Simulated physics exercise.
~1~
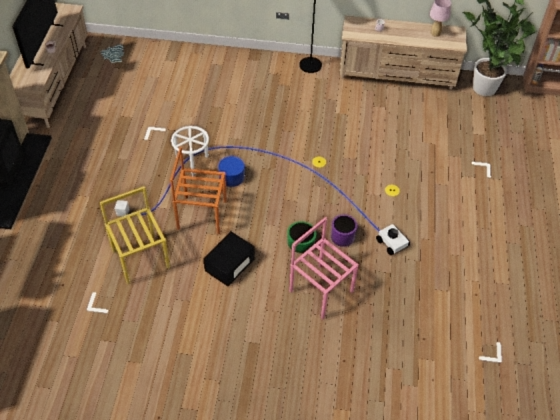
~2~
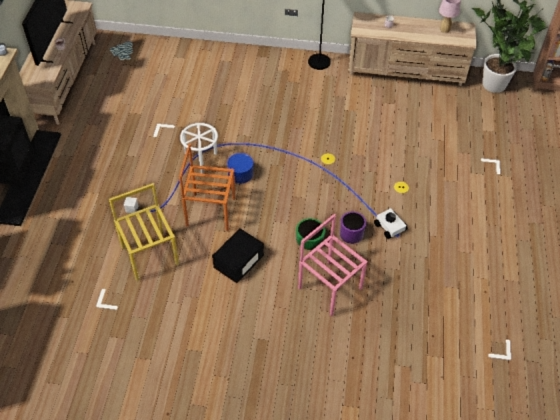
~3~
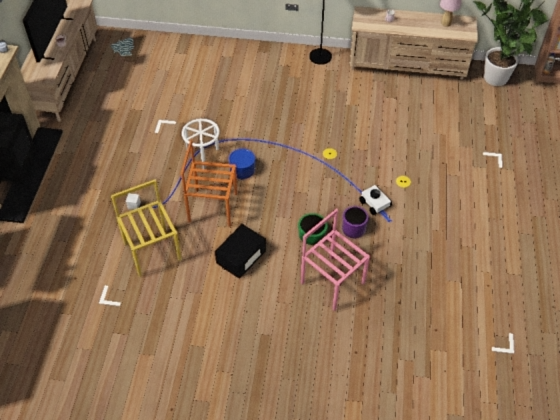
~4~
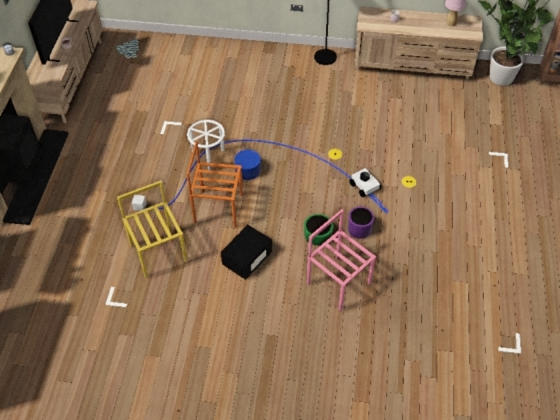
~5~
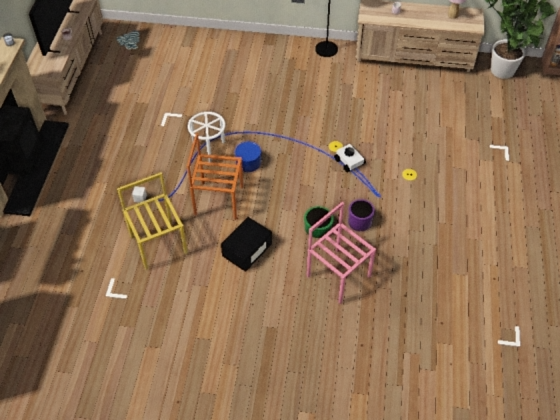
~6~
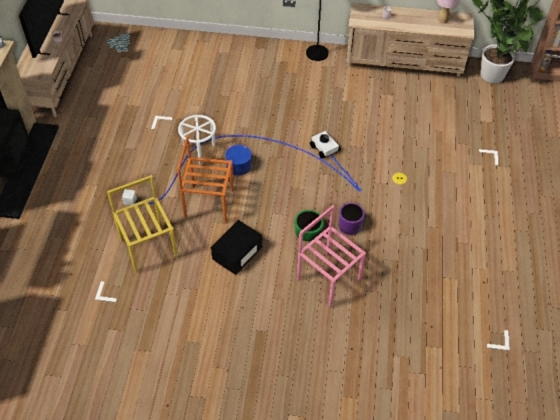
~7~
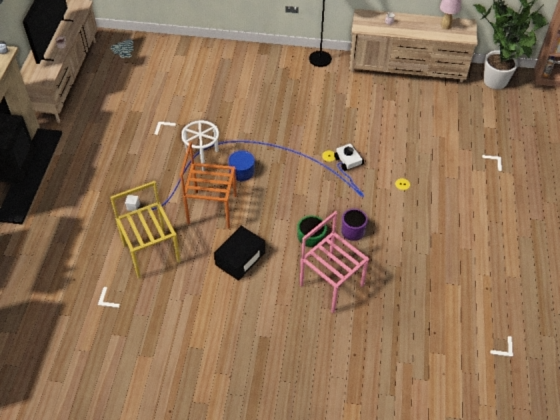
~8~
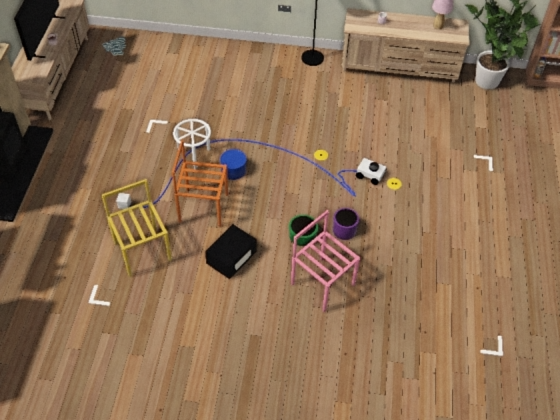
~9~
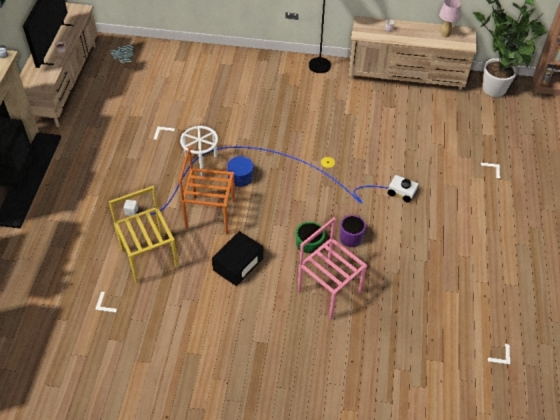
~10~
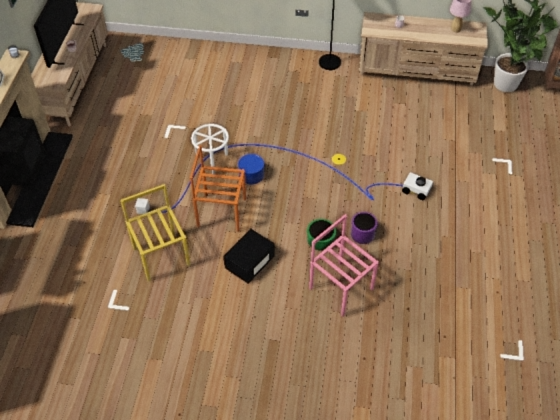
On a wooden floor in a living room, seen from above, a small white cart sits to the right of a pink chair, a purple pot and a green pot, trailing a thin blue lead. The lead curves back past a blue bin, a white stool and an orange chair toward a yellow chair. The cart rolls up and left past one yellow mark, reaching the other and going slightly beyond it. It then turns back and travels right, down to the first mark. It ends there with the lead bent behind it, and the furniture stays in place.
